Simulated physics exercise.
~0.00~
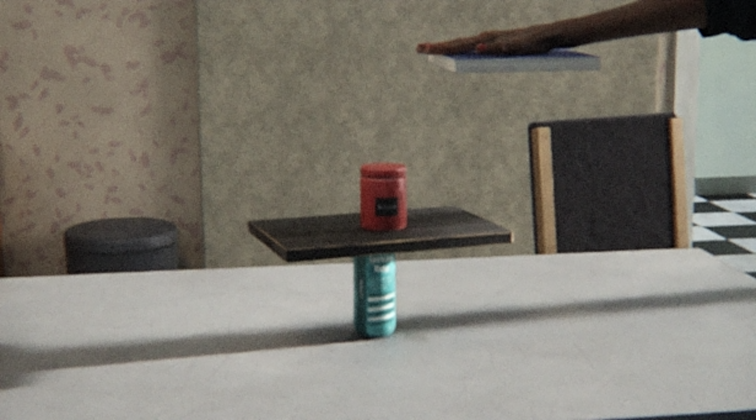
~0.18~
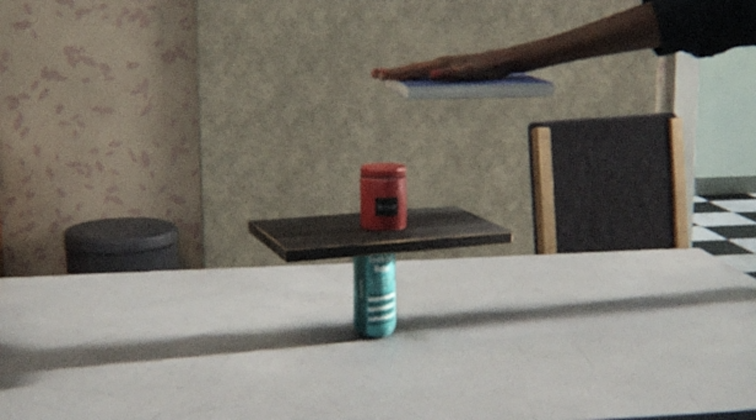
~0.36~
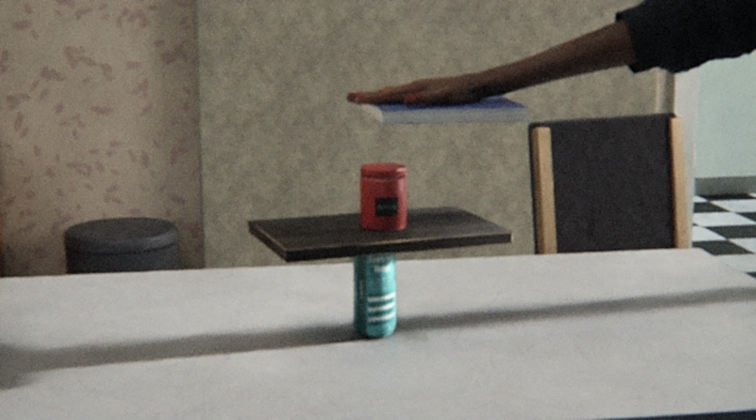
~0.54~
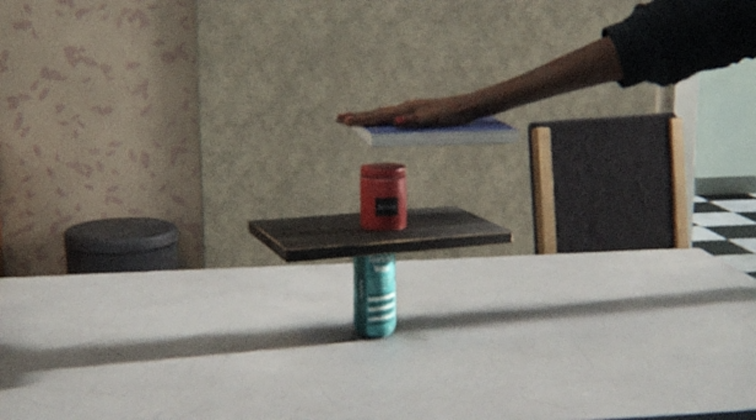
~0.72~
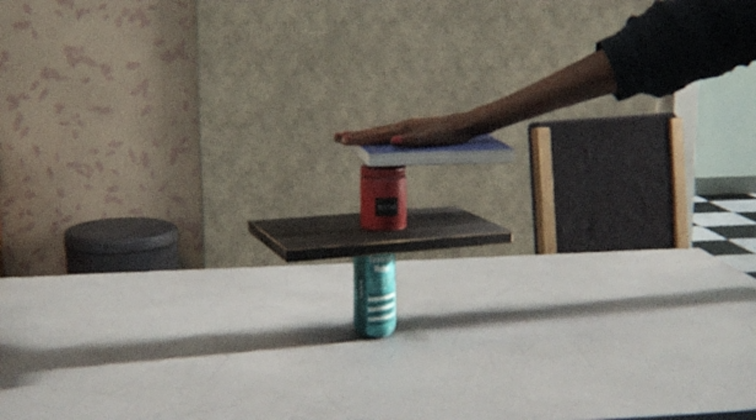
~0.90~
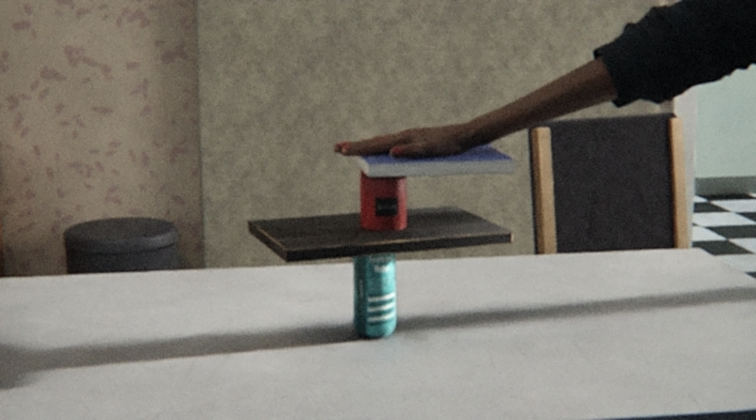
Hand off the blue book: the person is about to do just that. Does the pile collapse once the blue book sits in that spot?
Yes: It is going to shed something.
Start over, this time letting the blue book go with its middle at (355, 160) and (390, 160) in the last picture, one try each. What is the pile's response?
Try one: It topples; try two: It stands firm.
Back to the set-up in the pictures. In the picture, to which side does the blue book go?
Well, it travels over to the right.
After 1.60 s, blue book and red jar now fallen; black board tipped 60° from how it was.
After 1.90 s, black board now fallen; turquoise can tipped 59° from how it was.
After 2.40 s, turquoise can now fallen.
At rest (4.0 s), fallen, blue book, red jar, turquoise can and black board. Seen from the same camera at the end, blue book near (591, 311). The pile gives way.
